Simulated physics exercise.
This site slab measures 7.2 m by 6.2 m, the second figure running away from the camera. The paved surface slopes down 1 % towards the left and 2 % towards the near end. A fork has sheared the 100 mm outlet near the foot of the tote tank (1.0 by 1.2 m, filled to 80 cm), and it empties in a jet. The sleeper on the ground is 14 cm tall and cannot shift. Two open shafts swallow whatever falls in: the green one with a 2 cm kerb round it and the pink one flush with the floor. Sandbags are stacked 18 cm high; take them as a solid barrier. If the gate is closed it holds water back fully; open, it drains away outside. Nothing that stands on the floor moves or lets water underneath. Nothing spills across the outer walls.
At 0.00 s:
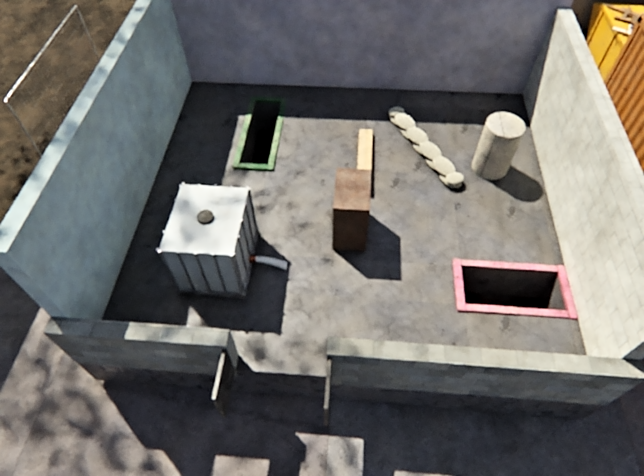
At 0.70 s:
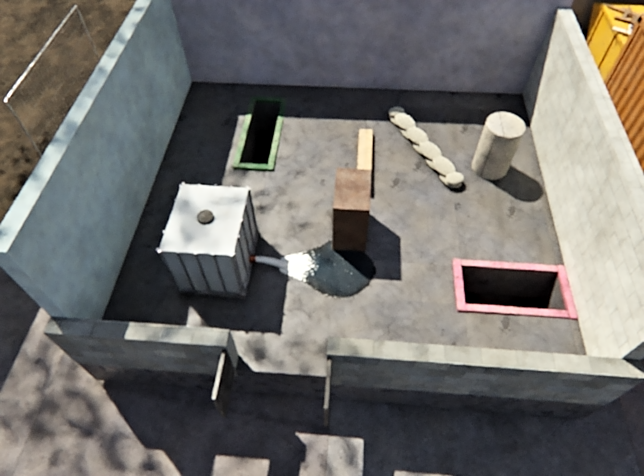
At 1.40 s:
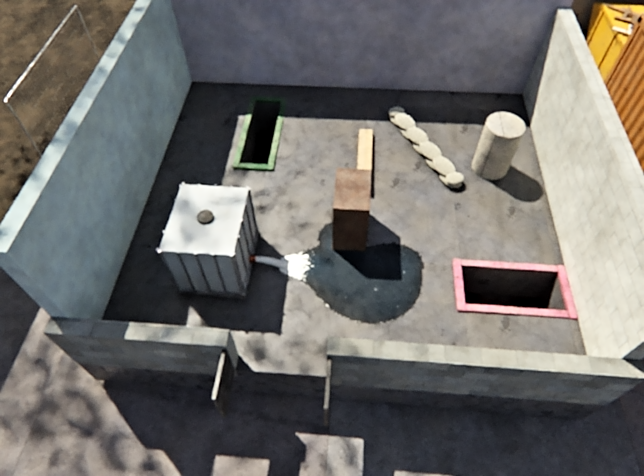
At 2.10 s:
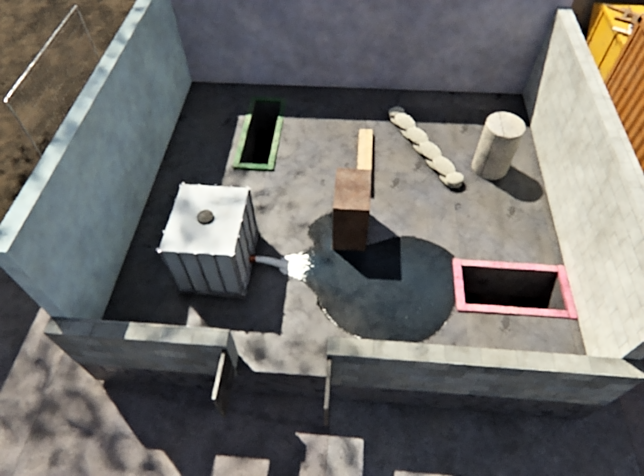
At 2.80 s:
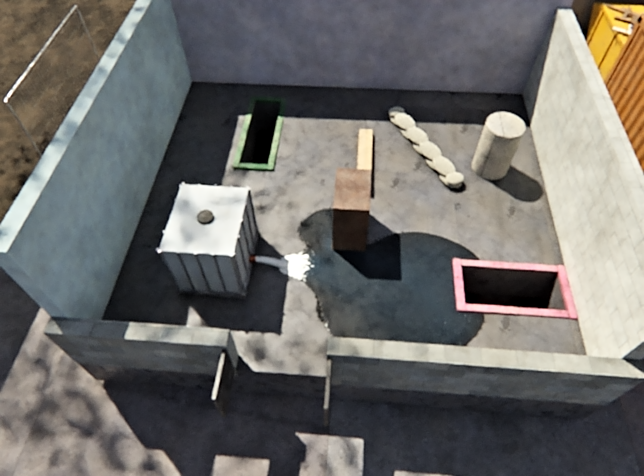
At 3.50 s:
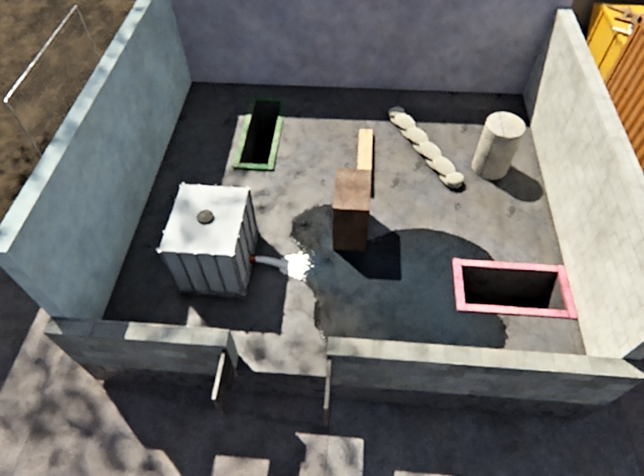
A walled concrete yard is seen from high above its open near side, its floor grey and partly shaded. A white ribbed tank stands at left, a brown block and pale plank at centre, a green-edged opening behind, a twisted pale barrier and cylinder at back right, and a pink-edged opening at right. Water jets rightward from the tank's foot, spreading a dark sheet around the block to the pink edge and nearer wall, while the camera stays still.
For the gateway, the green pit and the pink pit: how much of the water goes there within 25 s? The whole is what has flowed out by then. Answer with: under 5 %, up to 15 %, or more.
The gateway takes from 5 to 15 %; the green pit takes less than 5 %; the pink pit takes more than 15 %.
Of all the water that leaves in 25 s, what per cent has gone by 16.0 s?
About 60 per cent.
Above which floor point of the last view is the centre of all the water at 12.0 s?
At about (403, 313).
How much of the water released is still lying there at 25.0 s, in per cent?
Roughly 54 in a hundred.
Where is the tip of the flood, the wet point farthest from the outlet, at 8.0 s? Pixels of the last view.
Around (581, 378).
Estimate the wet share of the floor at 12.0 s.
About 25 per cent.
After 5.0 s water covers 15 % of the floor and is deepest (5 cm) near (288, 262); gone so far, the gateway 0 %, the green pit 0 %, the pink pit 4 %.
After 8.0 s water covers 20 % of the floor and is deepest (5 cm) near (288, 262); gone so far, the gateway 0 %, the green pit 0 %, the pink pit 9 %.
After 12.0 s water covers 25 % of the floor and is deepest (5 cm) near (288, 262); gone so far, the gateway 2 %, the green pit 0 %, the pink pit 16 %.
After 16.0 s water covers 30 % of the floor and is deepest (4 cm) near (288, 262); gone so far, the gateway 5 %, the green pit 0 %, the pink pit 23 %.
After 25.0 s water covers 35 % of the floor and is deepest (5 cm) near (94, 343); gone so far, the gateway 13 %, the green pit 0 %, the pink pit 33 %.
